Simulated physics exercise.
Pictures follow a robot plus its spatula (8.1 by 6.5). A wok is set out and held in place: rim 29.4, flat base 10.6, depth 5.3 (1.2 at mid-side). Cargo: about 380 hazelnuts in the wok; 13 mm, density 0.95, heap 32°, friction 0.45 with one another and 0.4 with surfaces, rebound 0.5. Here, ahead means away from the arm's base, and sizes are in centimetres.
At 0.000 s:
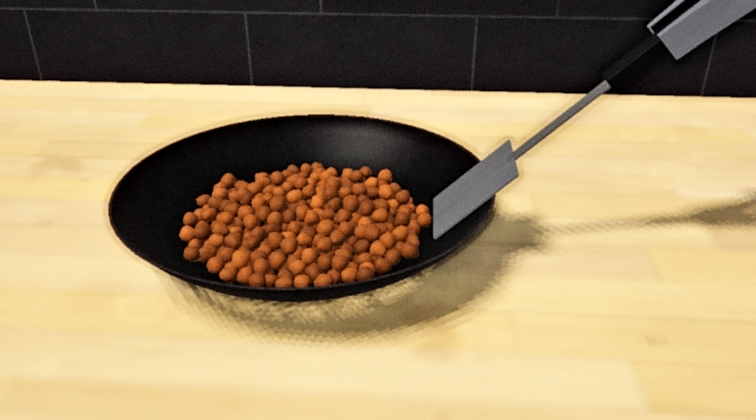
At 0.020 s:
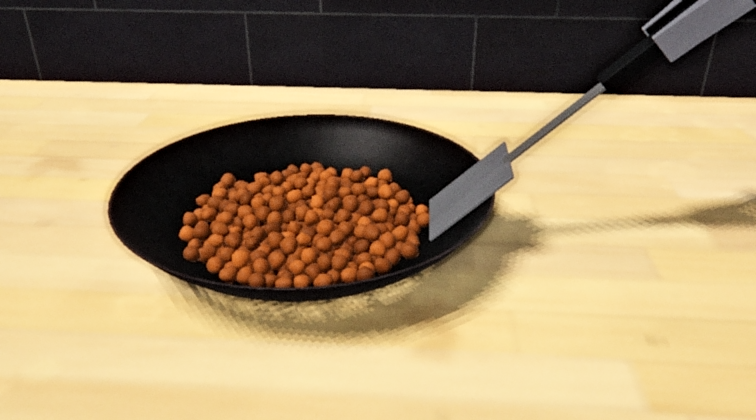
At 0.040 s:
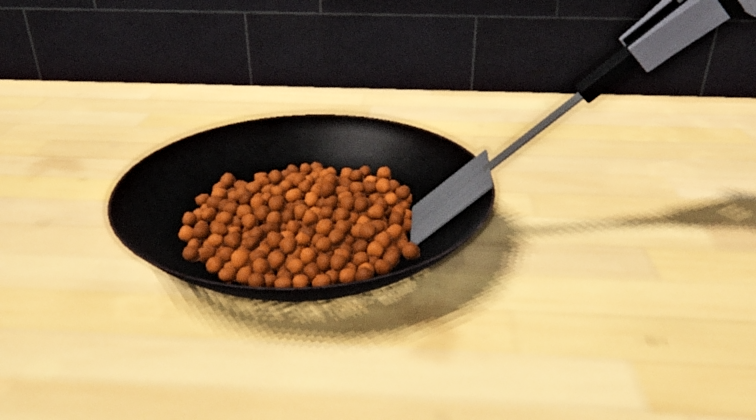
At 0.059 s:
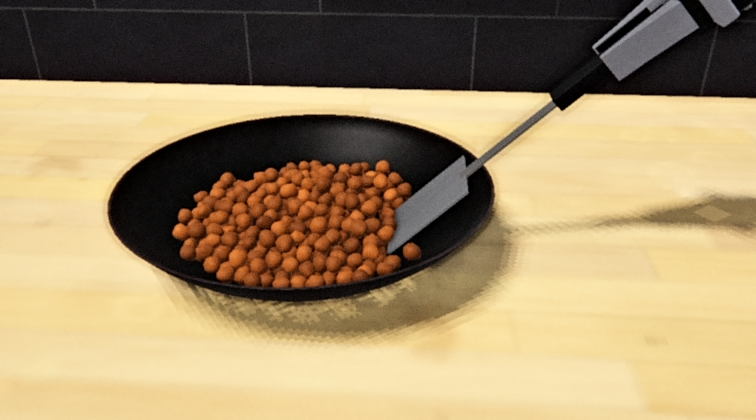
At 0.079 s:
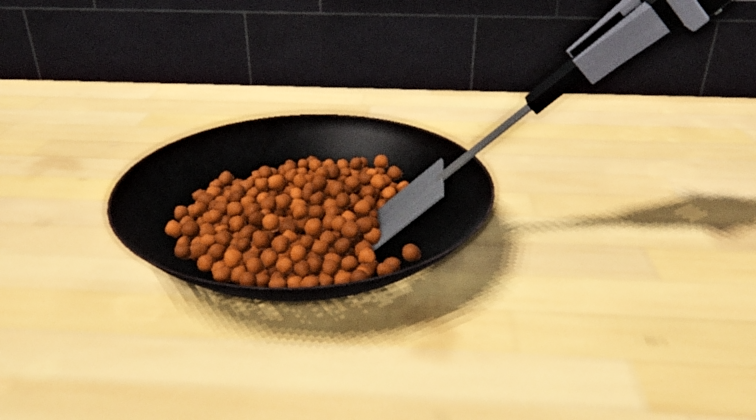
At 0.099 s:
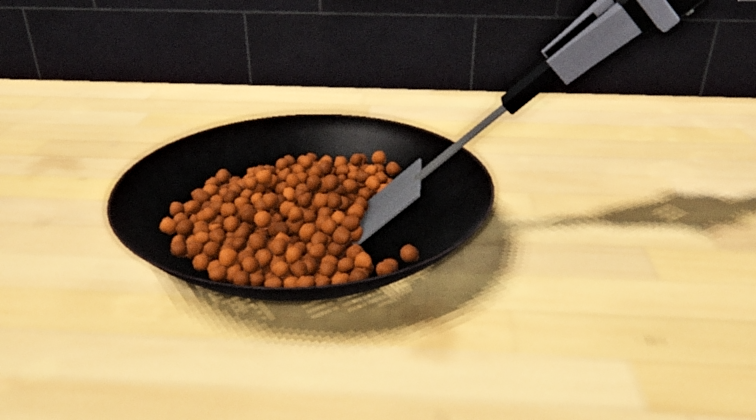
At first, a robot arm holds a gray spatula at the right side of a black wok filled with round brown hazelnuts on a light wooden surface. The spatula then slides left into the nuts, pushing the pile slightly leftward and heaping it a little, while a few nuts separate at its lower right.
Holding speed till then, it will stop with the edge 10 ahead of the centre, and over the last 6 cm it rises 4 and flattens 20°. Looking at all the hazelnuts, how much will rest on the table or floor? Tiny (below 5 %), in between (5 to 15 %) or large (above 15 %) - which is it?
Large, so above 15 %.
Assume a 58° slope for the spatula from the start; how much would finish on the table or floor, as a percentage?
15 %.
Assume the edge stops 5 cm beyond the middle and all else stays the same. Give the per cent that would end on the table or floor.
In that case around 0 per cent.
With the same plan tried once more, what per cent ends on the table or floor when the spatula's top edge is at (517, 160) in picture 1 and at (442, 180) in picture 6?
I'd put it at roughly 15 per cent.
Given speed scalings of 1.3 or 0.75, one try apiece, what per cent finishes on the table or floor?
Estimates, in order: 20 % and 15 %.
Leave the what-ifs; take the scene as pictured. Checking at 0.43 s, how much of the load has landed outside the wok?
Close to 15 per cent of the load.
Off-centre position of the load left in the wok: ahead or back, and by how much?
It rests close to 3.0 centimetres ahead of centre.
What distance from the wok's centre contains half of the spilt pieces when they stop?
34 cm.
By 0.15 s, sloping 44°, highest piece 6 above the table; 378 in the wok.
By 0.20 s, sloping 38°, highest piece 6 above the table; 378 in the wok.
By 0.43 s, sloping 24°, highest piece 6 above the table; 303 in the wok, 49 on the table or floor, 26 on the blade or in flight.
By 1.48 s, sloping 24°, highest piece 6 above the table; 303 in the wok, 75 on the table or floor.
Final count, 303 in the wok, 75 on the table or floor. That is 20 % on the table or floor.
